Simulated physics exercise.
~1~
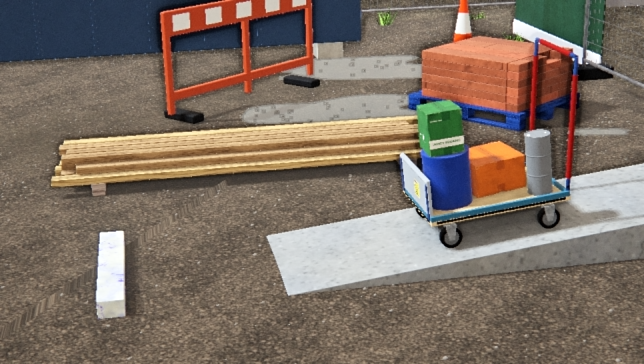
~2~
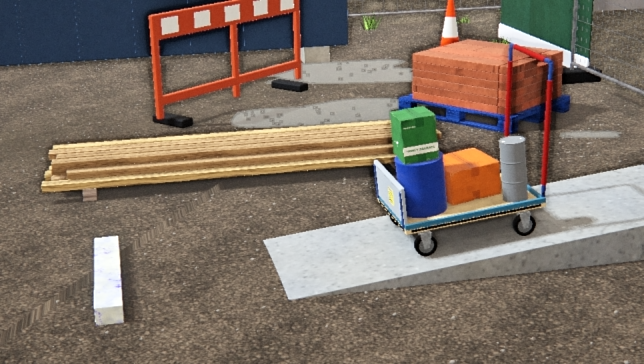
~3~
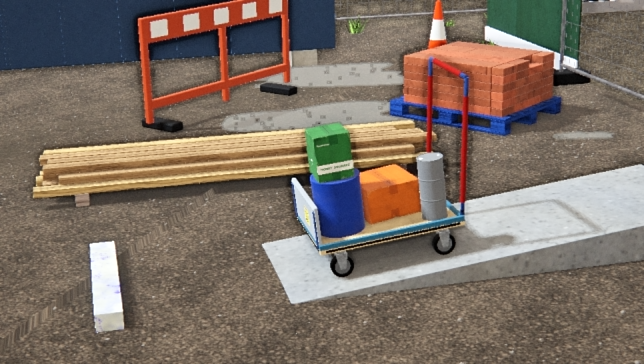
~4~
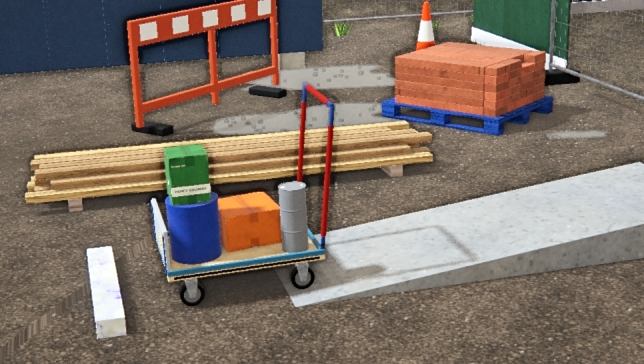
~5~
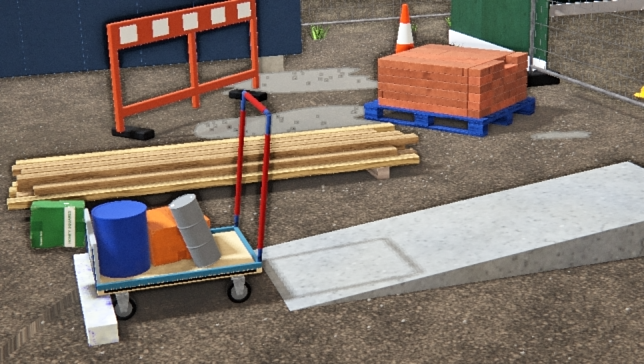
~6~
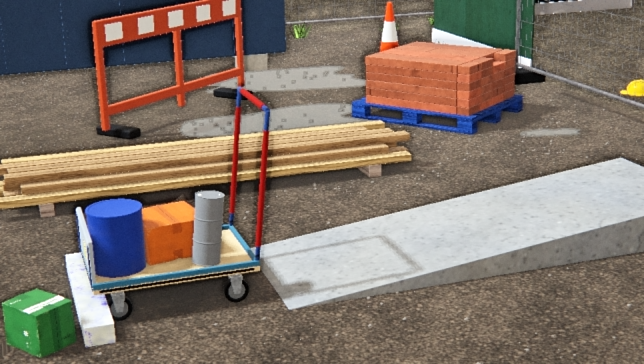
Building yard with a loaded trolley rolling left down a ramp, stopping at a white kerb and pitching its green box onto the ground.
